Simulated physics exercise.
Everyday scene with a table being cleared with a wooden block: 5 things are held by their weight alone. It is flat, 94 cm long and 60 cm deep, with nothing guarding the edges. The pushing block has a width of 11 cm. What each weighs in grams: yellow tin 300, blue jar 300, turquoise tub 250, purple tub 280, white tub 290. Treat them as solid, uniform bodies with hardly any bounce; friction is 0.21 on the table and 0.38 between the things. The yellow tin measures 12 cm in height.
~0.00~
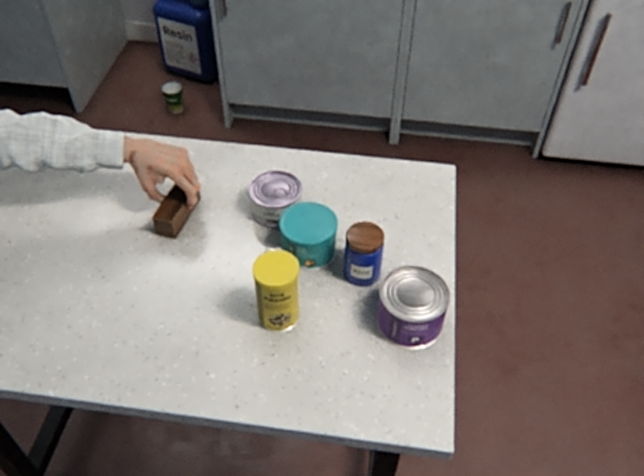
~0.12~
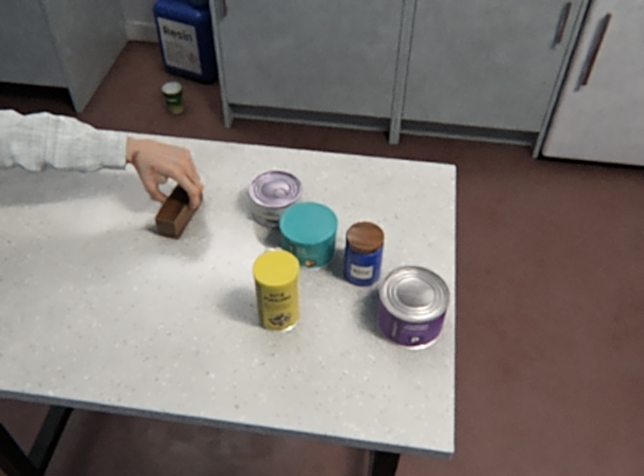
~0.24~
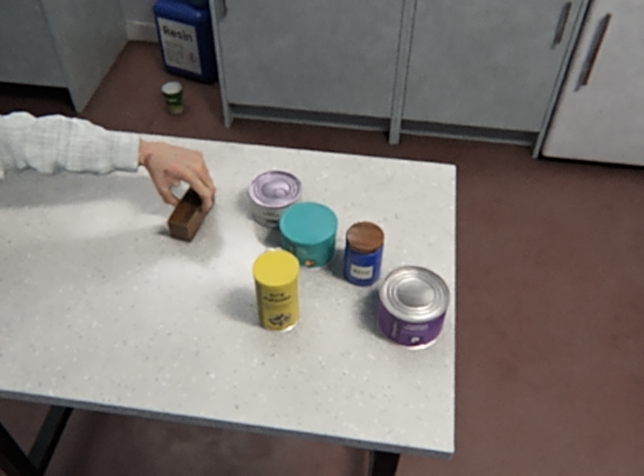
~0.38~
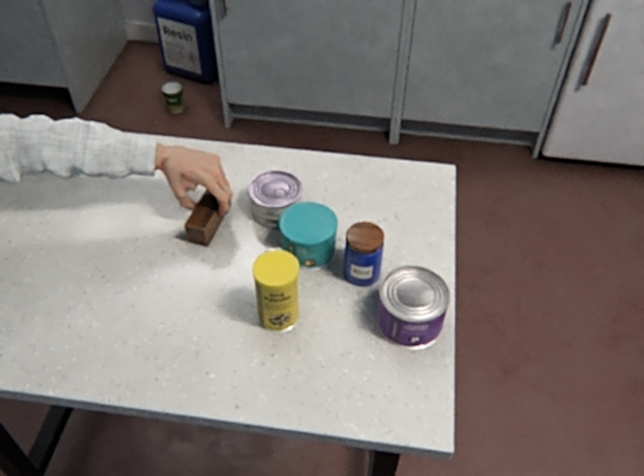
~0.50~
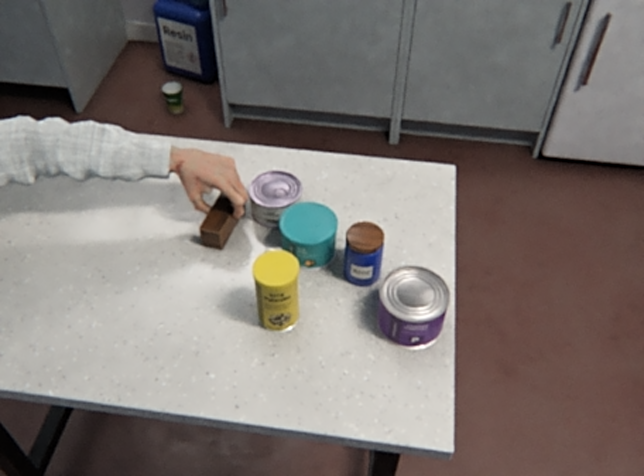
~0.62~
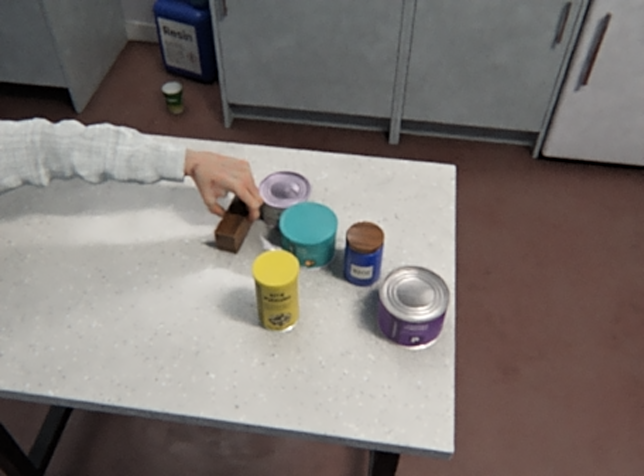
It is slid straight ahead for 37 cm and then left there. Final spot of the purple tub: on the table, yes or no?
Yes.
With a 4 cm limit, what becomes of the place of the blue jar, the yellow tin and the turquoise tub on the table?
In short, the blue jar leaves its position, the yellow tin stays close to home, the turquoise tub leaves its position.
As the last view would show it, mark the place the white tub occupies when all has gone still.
Near (329, 197).
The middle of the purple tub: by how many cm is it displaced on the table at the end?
It ends about 2 centimetres from where it started.
By 1.12 s, 23 cm of push; white tub 10 cm from its spot; turquoise tub 5 cm from its spot; blue jar 2 cm from its spot.
By 1.42 s, 30 cm of push; purple tub 2 cm from its spot near (419, 316); turquoise tub 12 cm from its spot; white tub 10 cm from its spot.
When it is over (2.1 s), not toppled but over 4 cm from the start, blue jar, turquoise tub and white tub; the other 2 within 4 cm of the start. End places, in pixels of the last picture, purple tub near (420, 317).
